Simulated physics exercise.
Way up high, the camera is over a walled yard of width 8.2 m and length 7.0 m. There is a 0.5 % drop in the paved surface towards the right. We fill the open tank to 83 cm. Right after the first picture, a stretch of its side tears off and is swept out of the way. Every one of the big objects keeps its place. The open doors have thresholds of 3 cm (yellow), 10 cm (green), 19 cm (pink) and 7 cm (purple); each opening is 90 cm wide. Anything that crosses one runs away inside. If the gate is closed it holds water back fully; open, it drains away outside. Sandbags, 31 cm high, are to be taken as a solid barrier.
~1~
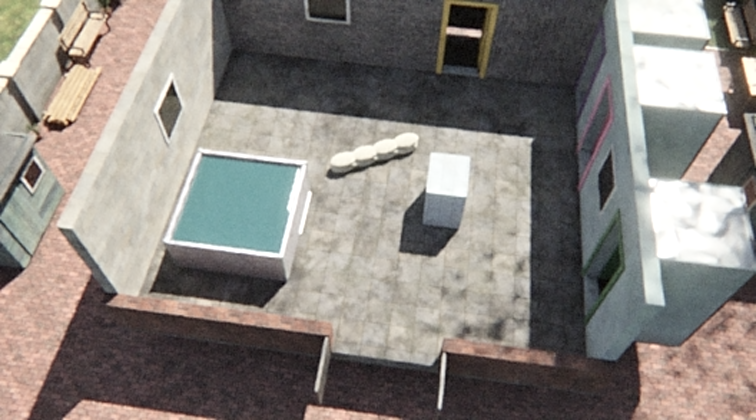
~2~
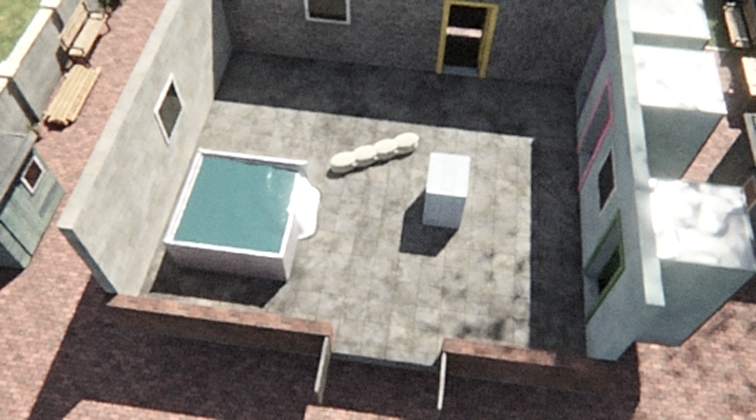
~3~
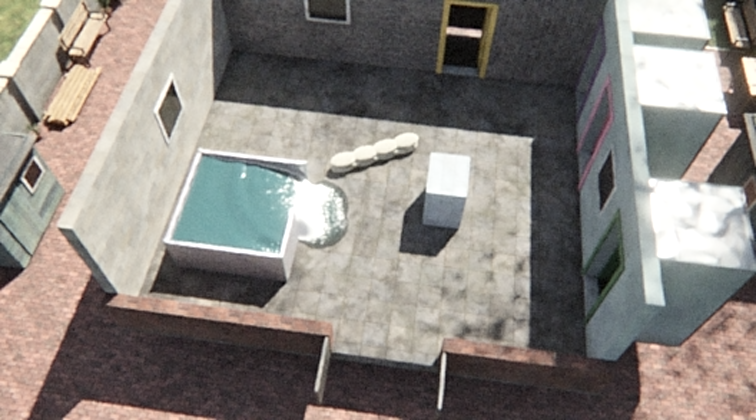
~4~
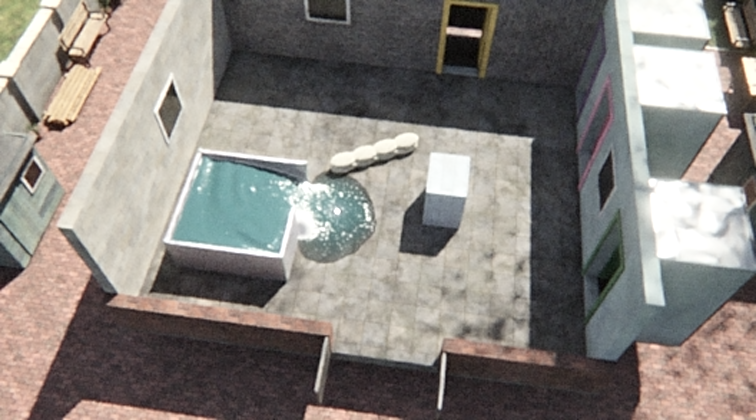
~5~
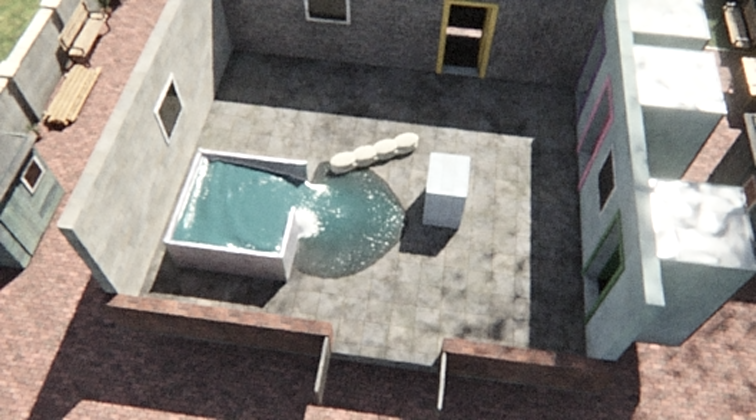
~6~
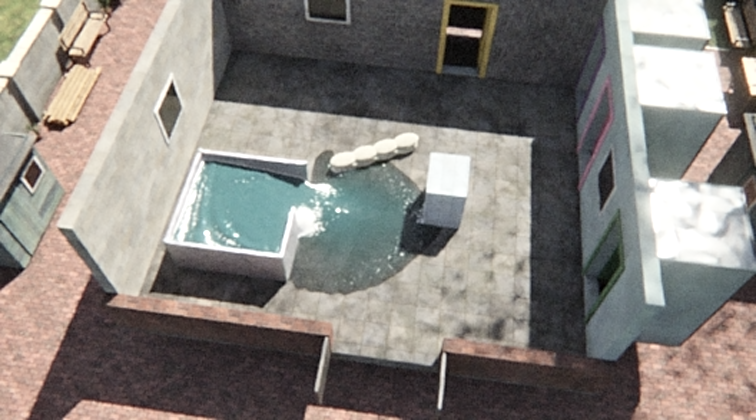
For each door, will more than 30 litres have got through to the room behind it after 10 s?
The yellow door: Yes, more than 30 litres; the green door: Yes, more than 30 litres; the pink door: No, not more than 30 litres; the purple door: Yes, more than 30 litres.
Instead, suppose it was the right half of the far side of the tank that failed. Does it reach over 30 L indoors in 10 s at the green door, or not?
Against that limit: Green short of it.
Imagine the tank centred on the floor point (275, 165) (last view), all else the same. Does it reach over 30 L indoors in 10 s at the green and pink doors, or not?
Green door held, pink door held.
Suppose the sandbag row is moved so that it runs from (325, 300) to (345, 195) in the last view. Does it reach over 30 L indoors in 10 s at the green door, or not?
Compared to the limit, green stays inside.
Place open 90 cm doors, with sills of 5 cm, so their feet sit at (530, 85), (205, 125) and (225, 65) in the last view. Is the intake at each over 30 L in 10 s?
Well, the first is on the high side, the second is on the low side, and the third is on the low side.
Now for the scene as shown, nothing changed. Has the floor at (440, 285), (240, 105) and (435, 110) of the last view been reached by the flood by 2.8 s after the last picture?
Listed in turn: Swamped / spared so far / swamped.
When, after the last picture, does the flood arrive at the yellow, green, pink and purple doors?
Yellow = 1.8 s, green = 1.1 s, pink = 2.2 s, purple = 1.8 s.
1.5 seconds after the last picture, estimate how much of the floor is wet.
Close to 40 in a hundred.
Then, 0.7 s after the last picture water covers 25 % of the floor and is deepest (48 cm) near (307, 208); yellow door not reached, green door not reached, pink door not reached, purple door not reached.
Then, 1.5 s after the last picture water covers 40 % of the floor and is deepest (36 cm) near (423, 215); yellow door not reached, green door 17 cm at the sill, 10 L in, pink door not reached, purple door not reached.
Then, 2.8 s after the last picture water covers 50 % of the floor and is deepest (29 cm) near (539, 357); yellow door 7 cm at the sill, 25 L in, green door 20 cm at the sill, 64 L in, pink door 12 cm at the sill, 0 L in, purple door 20 cm at the sill, 37 L in.
Then, 5.3 s after the last picture water covers 55 % of the floor and is deepest (17 cm) near (572, 157); yellow door 8 cm at the sill, 64 L in, green door 13 cm at the sill, 102 L in, pink door 16 cm at the sill, 0 L in, purple door 13 cm at the sill, 135 L in.
Then, 9.3 s after the last picture water covers 70 % of the floor and is deepest (12 cm) near (573, 177); yellow door 9 cm at the sill, 131 L in, green door 9 cm at the sill, 114 L in, pink door 12 cm at the sill, 0 L in, purple door 12 cm at the sill, 199 L in.
